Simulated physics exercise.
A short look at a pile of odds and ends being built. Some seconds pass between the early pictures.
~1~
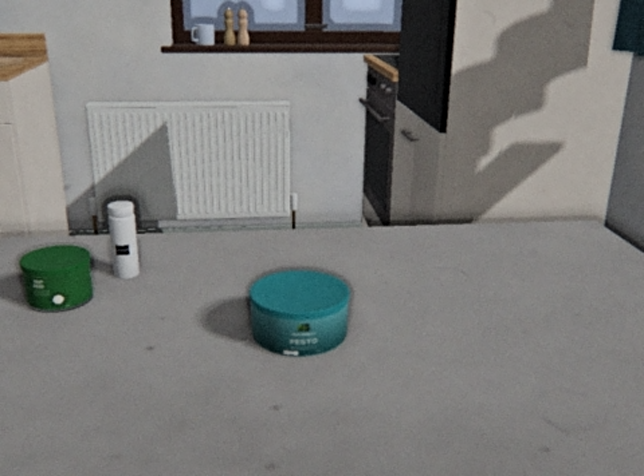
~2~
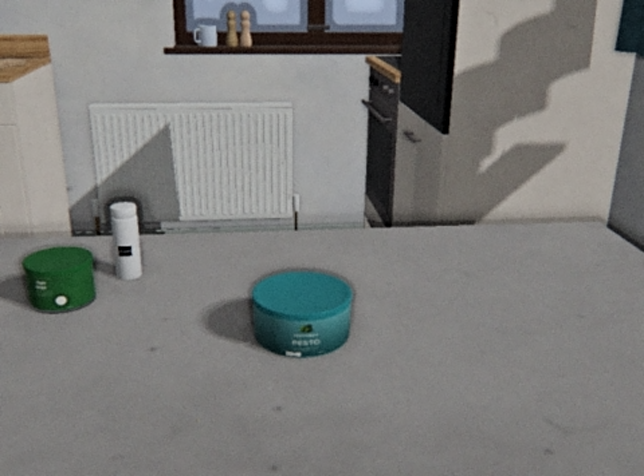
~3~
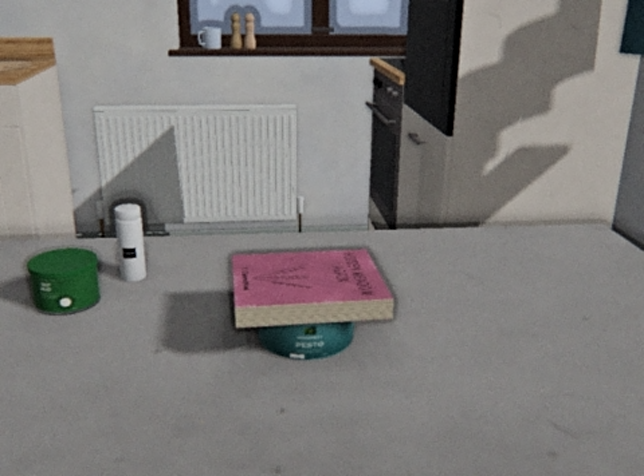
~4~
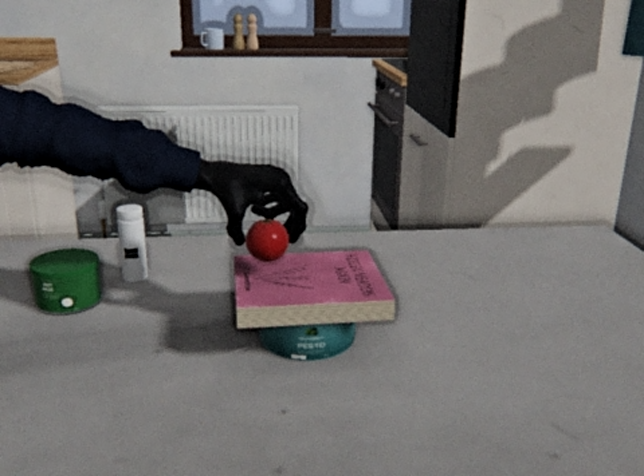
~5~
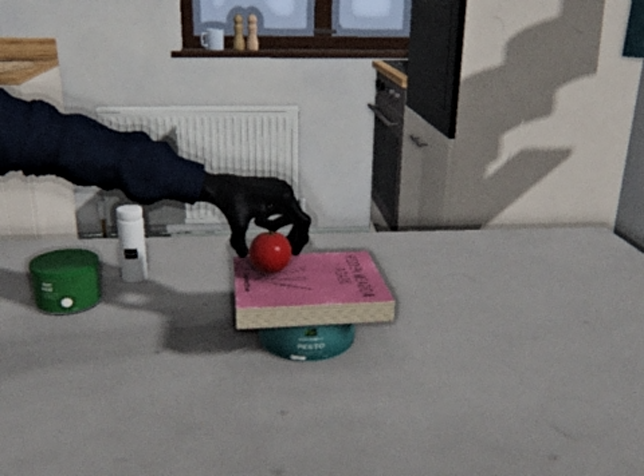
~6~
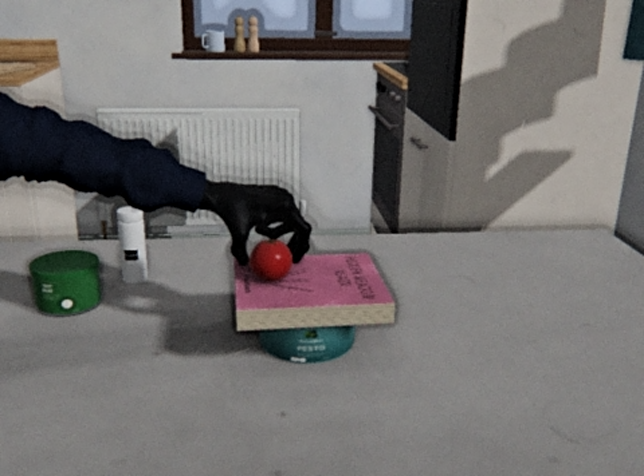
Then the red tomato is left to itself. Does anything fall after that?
The pile holds.
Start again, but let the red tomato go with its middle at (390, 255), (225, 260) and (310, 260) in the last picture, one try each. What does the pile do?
First, it comes apart; second, it gives way; third, it stays up.
Then, 0.30 s later than the last frame, all is still.
Then, 0.70 s later than the last frame, red tomato resting near (271, 261).
When it is over, all 5 as before. End places, in pixels of the last picture, red tomato near (271, 261). The pile keeps its balance.
